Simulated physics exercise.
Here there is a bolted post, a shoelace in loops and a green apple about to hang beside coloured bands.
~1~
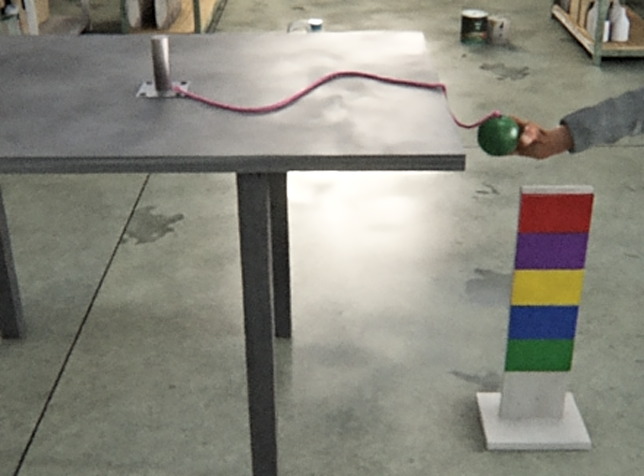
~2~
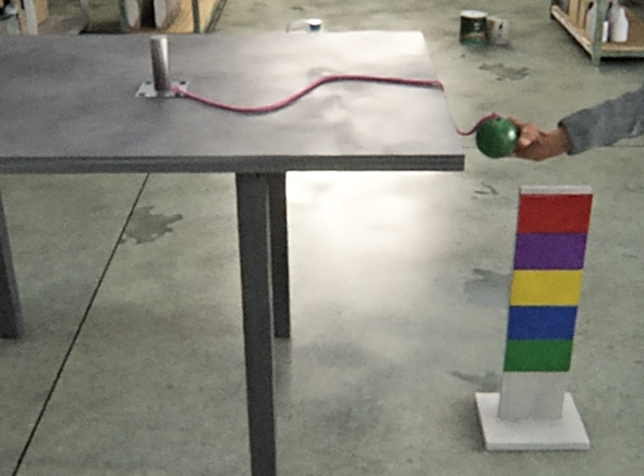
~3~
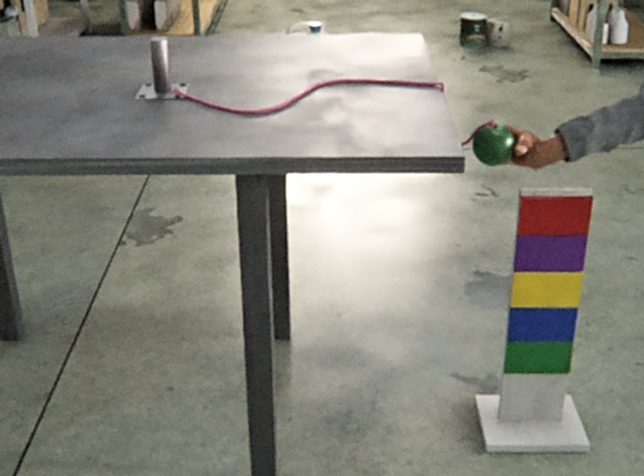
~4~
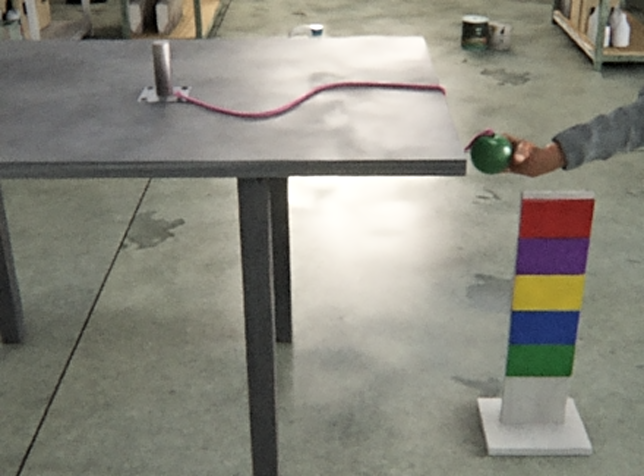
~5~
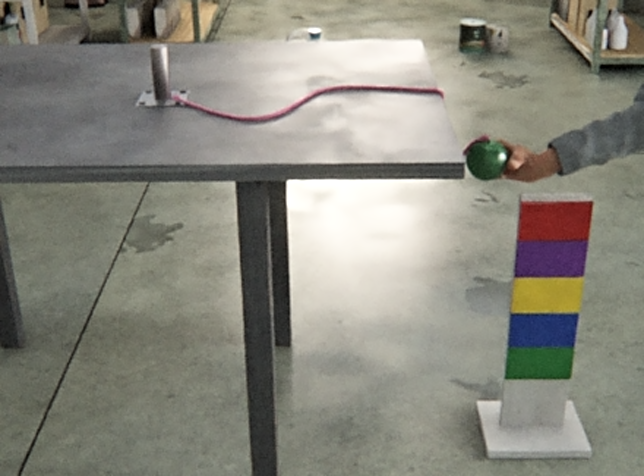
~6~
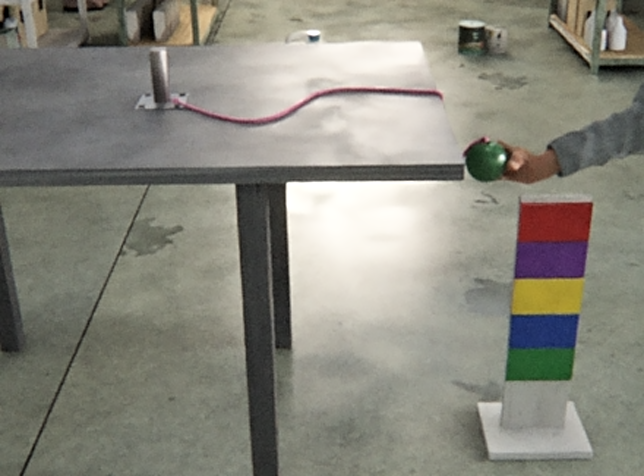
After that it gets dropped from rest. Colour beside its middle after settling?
Yellow.
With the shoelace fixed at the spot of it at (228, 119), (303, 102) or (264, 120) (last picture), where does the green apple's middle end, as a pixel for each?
Per try (px, approx.): (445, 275), (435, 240), (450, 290).
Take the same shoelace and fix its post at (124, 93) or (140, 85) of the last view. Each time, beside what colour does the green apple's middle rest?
In turn, purple and then purple.
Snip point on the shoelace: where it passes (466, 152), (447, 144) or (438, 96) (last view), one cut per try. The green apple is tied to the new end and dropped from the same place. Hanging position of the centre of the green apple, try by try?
First try near (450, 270), second near (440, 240), third near (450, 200).
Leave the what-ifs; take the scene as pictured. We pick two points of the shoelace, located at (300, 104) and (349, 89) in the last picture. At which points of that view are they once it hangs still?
They go to (352, 103) and to (427, 104).
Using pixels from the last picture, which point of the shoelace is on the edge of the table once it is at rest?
Roughly (368, 89).
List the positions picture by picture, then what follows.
Green apple (498, 135); red (556, 215); purple (552, 252); yellow (548, 289); blue (544, 323); green (540, 357), in the first picture.
Green apple (497, 138); shoelace through (201, 99) (269, 108) (312, 86) (374, 78) (443, 103), in the second picture.
Green apple (494, 145), in the third picture.
Green apple (491, 153); shoelace through (203, 104) (271, 113) (314, 91) (383, 84) (445, 116), in the fourth picture.
Green apple (487, 160), in the fifth picture.
Green apple (487, 161); shoelace through (201, 111) (268, 119) (312, 96) (381, 89) (442, 121), in the sixth picture.
A little later, apple near (397, 276); level with purple.
Next, apple near (448, 295); level with yellow.
When it is over, apple near (446, 296); level with yellow. At yellow.
